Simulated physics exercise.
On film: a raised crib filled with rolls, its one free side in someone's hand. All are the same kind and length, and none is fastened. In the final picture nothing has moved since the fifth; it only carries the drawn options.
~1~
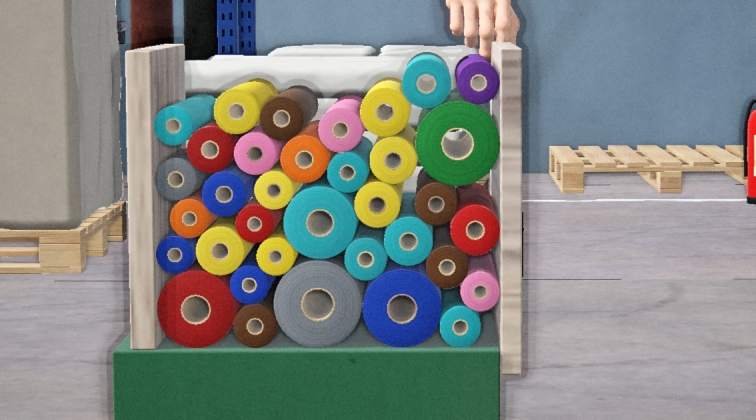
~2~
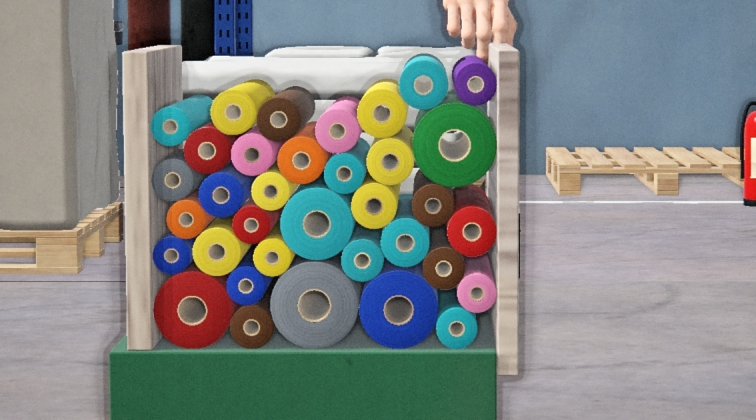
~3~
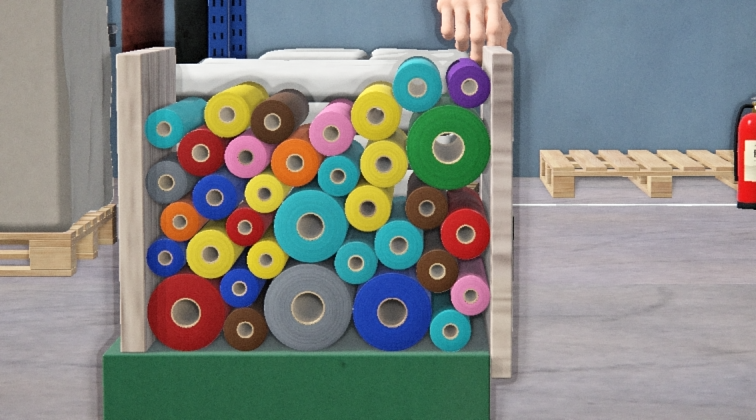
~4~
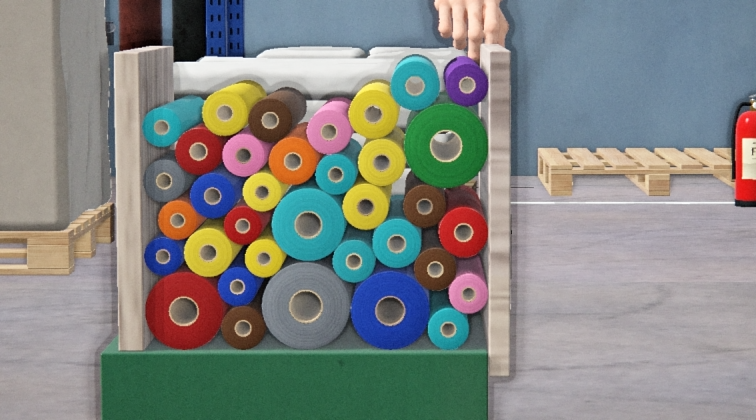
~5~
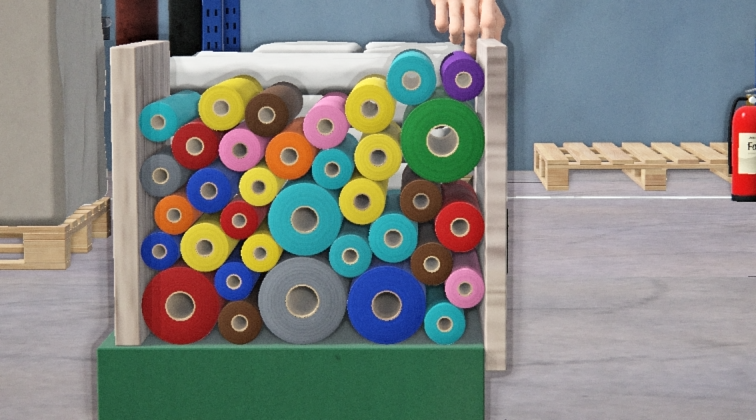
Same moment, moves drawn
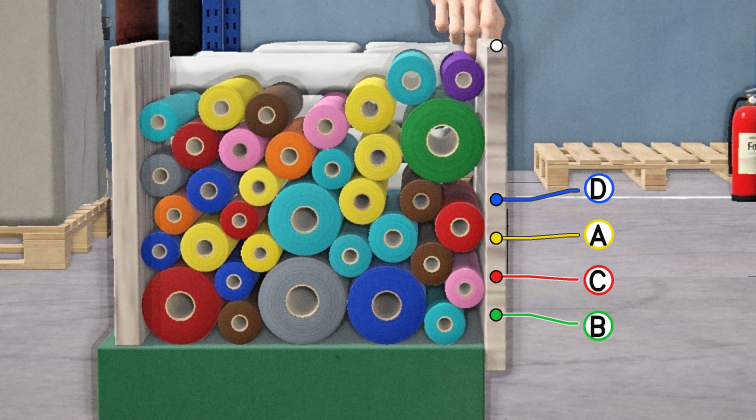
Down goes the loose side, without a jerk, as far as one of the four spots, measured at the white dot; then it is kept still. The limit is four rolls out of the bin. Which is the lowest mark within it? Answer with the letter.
At most to A.
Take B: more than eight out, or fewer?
More than eight.
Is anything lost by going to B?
At B: Yes.
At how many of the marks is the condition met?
Two of the four.
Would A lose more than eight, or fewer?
At A, fewer than eight.
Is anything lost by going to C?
Yes, at C.
On the copy, A at (496, 238); B at (496, 315); C at (496, 277); D at (496, 199); the white dot at (497, 46).
On A. First, top of the board (485, 130).
Then, top of the board (485, 226).
Finally, top of the board (485, 237), two out over the board.
By contrast, B more than four out over the board; C five out over the board; D two out over the board.
